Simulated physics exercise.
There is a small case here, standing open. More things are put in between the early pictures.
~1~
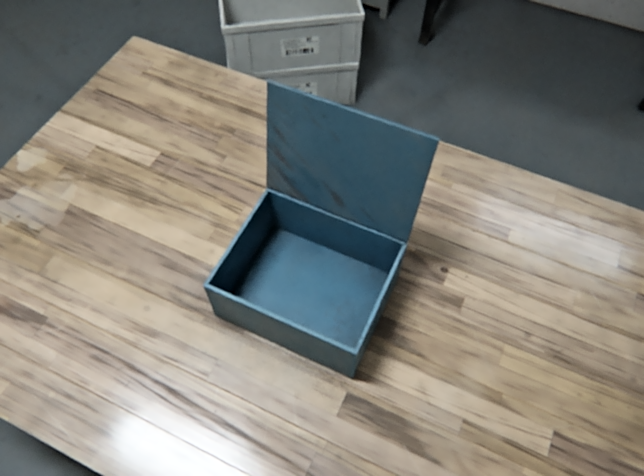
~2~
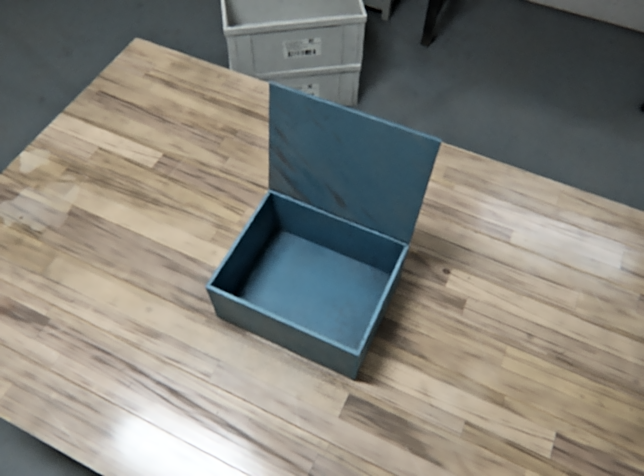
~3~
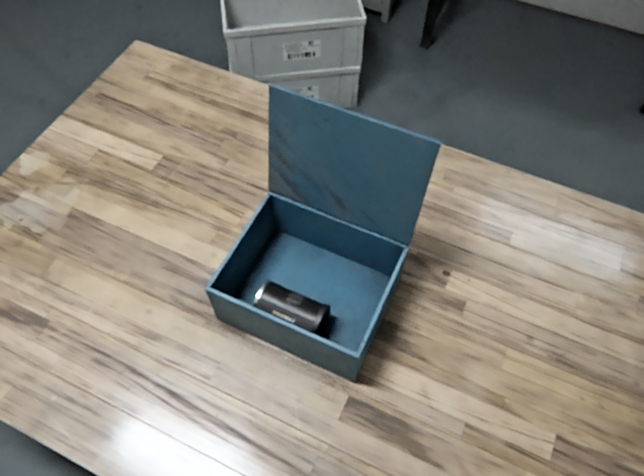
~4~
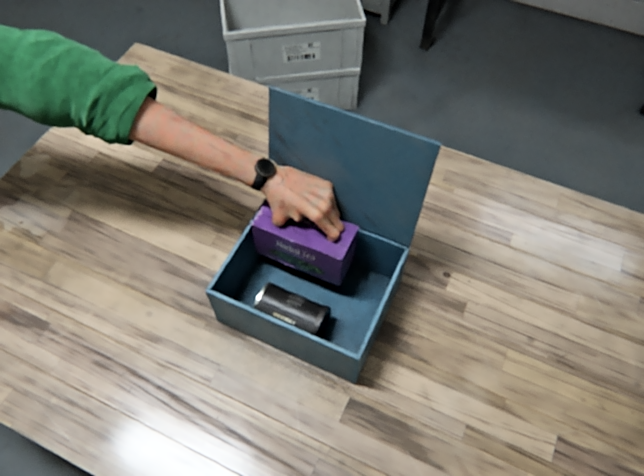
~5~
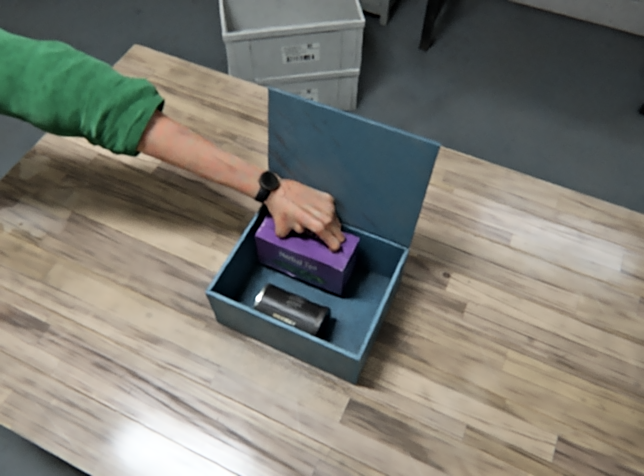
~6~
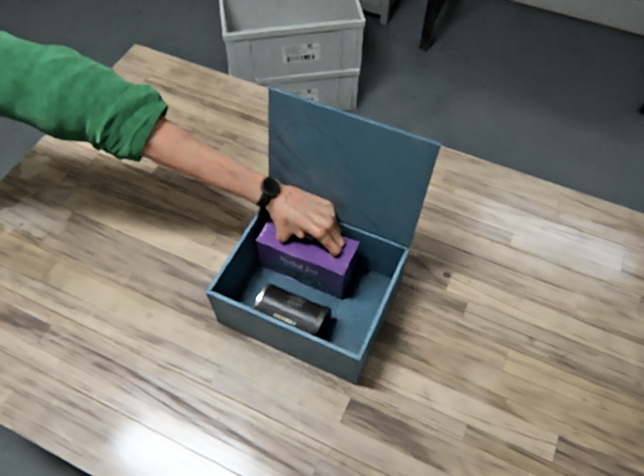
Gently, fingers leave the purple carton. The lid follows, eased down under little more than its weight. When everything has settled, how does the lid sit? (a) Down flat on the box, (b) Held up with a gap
Down flat on the box (a).
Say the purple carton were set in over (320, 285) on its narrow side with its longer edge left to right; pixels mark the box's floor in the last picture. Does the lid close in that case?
Result: Lid shut.
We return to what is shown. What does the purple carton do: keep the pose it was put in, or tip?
Well, it stays just as set.
Then, 1.20 s past the last view, lid starting down.
Then, 1.60 s past the last view, lid 60° above the rim.
Then, 1.80 s past the last view, lid 33° above the rim.
Then, 2.00 s past the last view, lid shut.
Finally, lid shut; both still in place. Final places as the last picture's camera would see them, purple carton near (308, 255).
